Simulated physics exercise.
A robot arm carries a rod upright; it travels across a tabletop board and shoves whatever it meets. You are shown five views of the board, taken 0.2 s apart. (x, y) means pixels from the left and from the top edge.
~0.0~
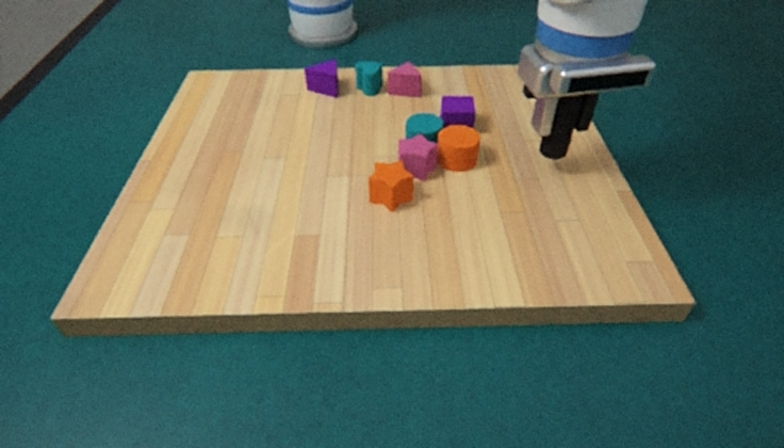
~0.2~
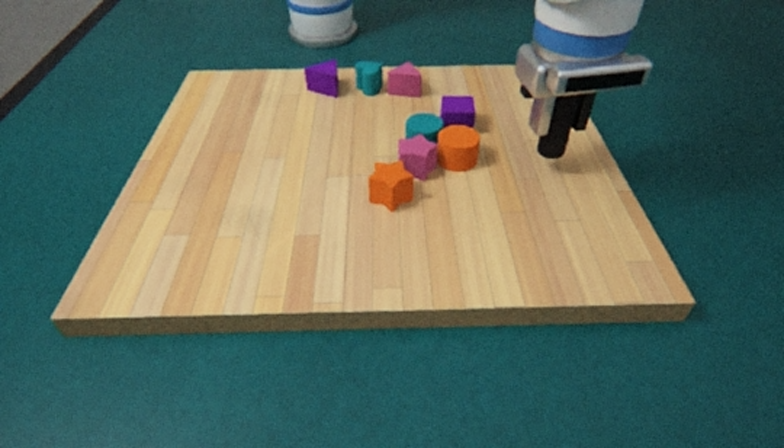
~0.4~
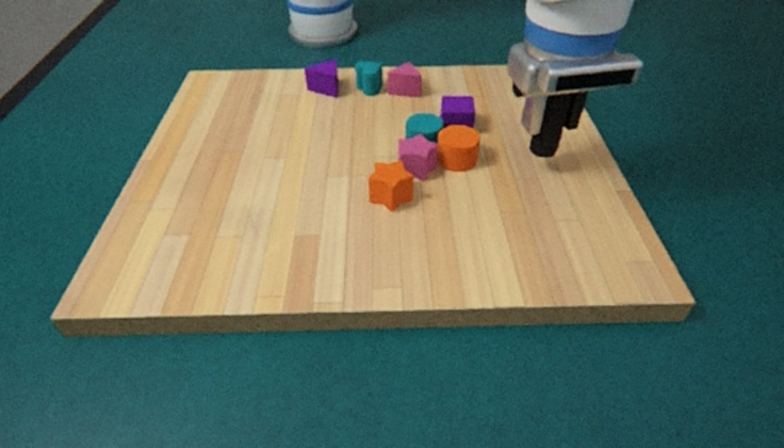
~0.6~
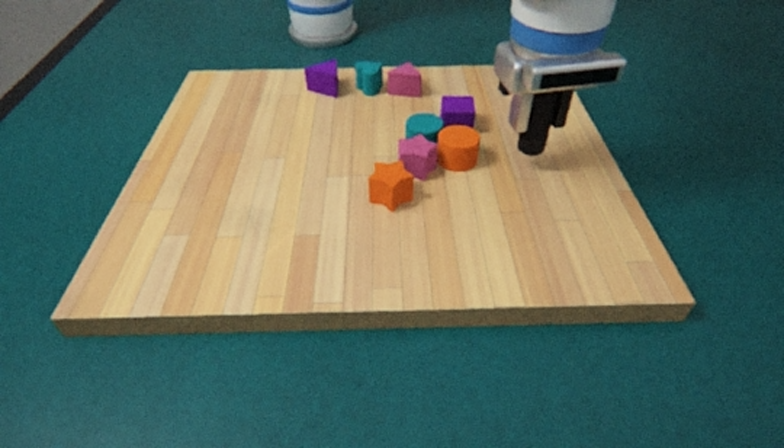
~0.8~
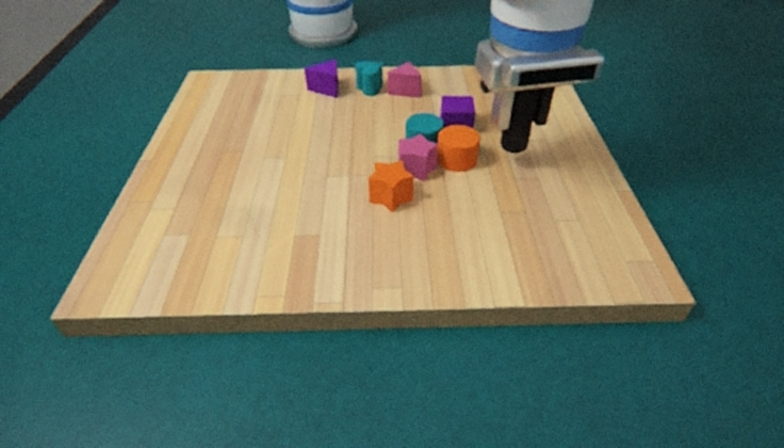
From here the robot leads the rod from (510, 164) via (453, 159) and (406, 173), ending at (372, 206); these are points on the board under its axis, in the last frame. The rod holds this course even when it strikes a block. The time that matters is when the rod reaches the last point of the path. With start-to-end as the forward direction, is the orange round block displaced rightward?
Yes, that is how it ends up.
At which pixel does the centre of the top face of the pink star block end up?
It is at (356, 162).
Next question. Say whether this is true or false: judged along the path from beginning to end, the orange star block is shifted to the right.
That claim is false.
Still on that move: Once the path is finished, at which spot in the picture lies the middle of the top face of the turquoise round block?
I think it will end close to (392, 114).
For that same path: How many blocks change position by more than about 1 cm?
That's three or more.
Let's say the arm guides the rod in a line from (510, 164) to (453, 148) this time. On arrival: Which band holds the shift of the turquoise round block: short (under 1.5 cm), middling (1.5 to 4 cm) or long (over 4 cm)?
The displacement of the turquoise round block is 1.5-4 cm.
On the path given first. One third of the way, rod (454, 142); pink star block (394, 150); turquoise round block (401, 117); orange round block (420, 136).
Two thirds of the way, rod (406, 156); orange star block (383, 178), turned 20° anticlockwise; pink star block (372, 156), turned 40° anticlockwise; turquoise round block (392, 114); orange round block (381, 135).
At the end, rod (372, 188); orange star block (364, 202), turned 55° anticlockwise; pink star block (356, 162), turned 10° clockwise; turquoise round block (392, 114); orange round block (381, 135).
